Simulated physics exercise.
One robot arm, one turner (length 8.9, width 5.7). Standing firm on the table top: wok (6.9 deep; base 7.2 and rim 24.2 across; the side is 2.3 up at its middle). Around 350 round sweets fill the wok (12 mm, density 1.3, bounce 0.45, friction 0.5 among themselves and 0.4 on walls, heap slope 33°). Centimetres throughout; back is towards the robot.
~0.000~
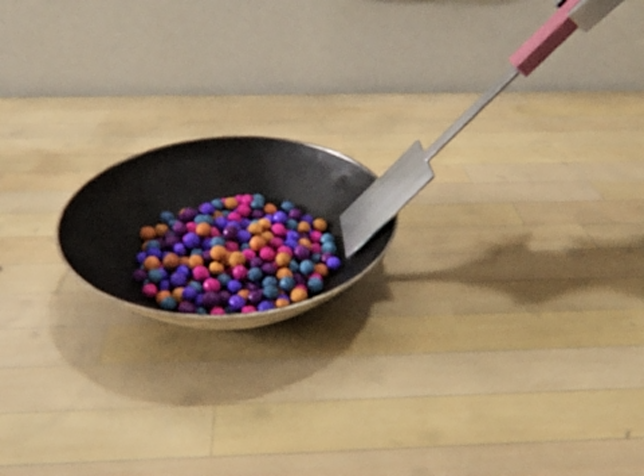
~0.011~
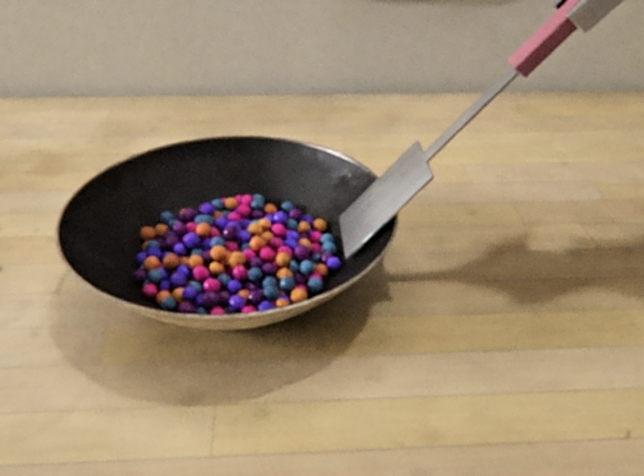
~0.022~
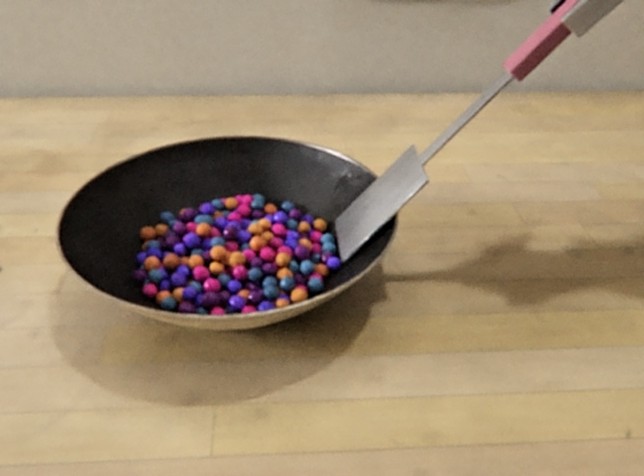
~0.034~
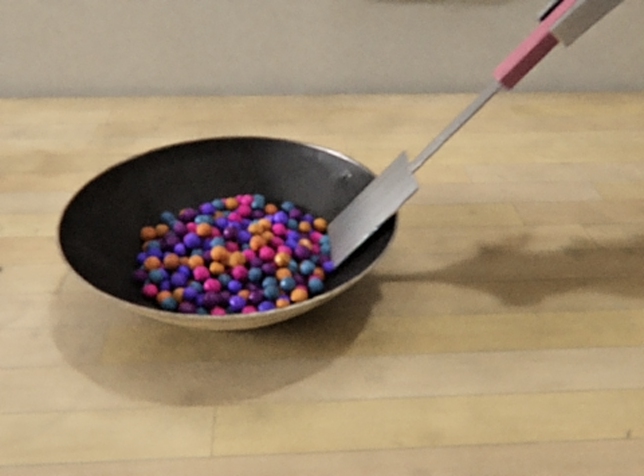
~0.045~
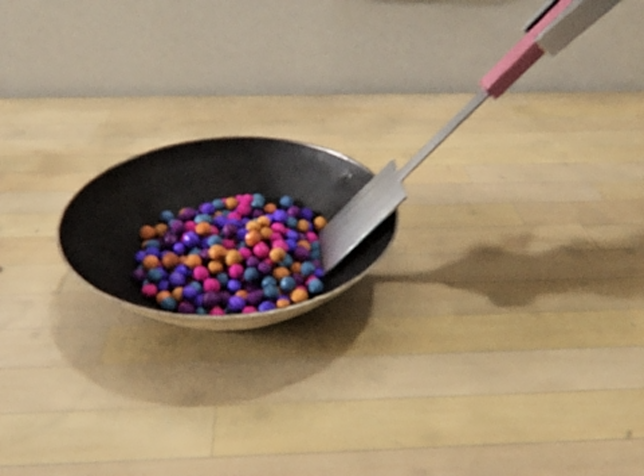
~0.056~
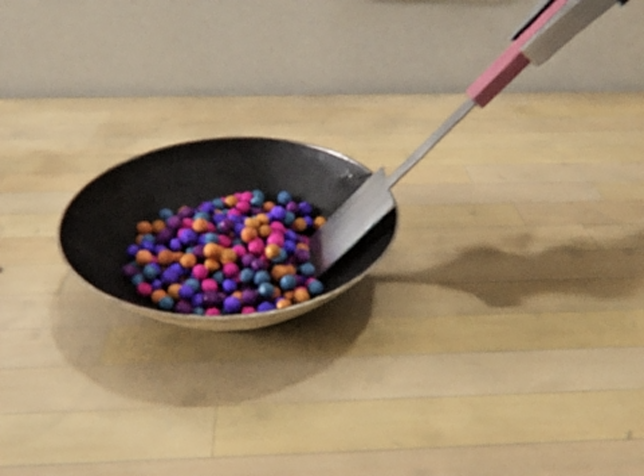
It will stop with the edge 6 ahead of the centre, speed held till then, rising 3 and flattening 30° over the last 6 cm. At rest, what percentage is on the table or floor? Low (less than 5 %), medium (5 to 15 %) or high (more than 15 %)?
Share on the table or floor: Medium (5 to 15 %).
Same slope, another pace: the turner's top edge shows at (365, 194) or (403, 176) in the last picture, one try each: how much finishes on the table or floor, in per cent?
About 25 and 0 per cent.
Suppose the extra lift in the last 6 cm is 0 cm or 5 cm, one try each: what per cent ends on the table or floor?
About 5 and 10 per cent.
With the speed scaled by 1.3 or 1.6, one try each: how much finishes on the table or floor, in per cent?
Some 25 and 25 per cent.
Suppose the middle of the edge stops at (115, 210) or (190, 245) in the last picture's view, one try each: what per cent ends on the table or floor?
About 35 and 0 per cent.
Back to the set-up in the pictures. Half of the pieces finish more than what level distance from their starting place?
Some 4 cm.
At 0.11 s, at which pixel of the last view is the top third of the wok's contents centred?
Near (184, 244).
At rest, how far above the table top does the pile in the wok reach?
Some 7.0 cm.
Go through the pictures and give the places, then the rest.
The first frame shows turner top edge at (426, 157), sloping 50°; upper third of the load around (237, 244), from x 140 to 335, top at y 200; 350 in the wok.
The second frame shows turner top edge at (426, 158), sloping 50°; upper third of the load around (237, 244), from x 140 to 335, top at y 200.
The third frame shows turner top edge at (421, 161), sloping 50°; upper third of the load around (237, 244), from x 140 to 335, top at y 200.
The fourth frame shows turner top edge at (411, 169), sloping 50°; upper third of the load around (236, 244), from x 140 to 330, top at y 200.
The fifth frame shows turner top edge at (400, 177), sloping 50°; upper third of the load around (234, 241), from x 140 to 320, top at y 200.
The sixth frame shows turner top edge at (388, 184), sloping 50°; upper third of the load around (228, 243), from x 130 to 320, top at y 200; 350 in the wok.
After 0.11 s, sloping 50°, highest piece 8 above the table; 350 in the wok.
After 0.17 s, sloping 38°, highest piece 9 above the table; 349 in the wok, 1 on the blade or in flight.
After 0.39 s, sloping 20°, highest piece 10 above the table; 318 in the wok, 23 on the table or floor, 9 on the blade or in flight.
After 1.44 s, sloping 20°, highest piece 7 above the table; 317 in the wok, 33 on the table or floor.
At rest, 317 in the wok, 33 on the table or floor. That is 9 % on the table or floor.
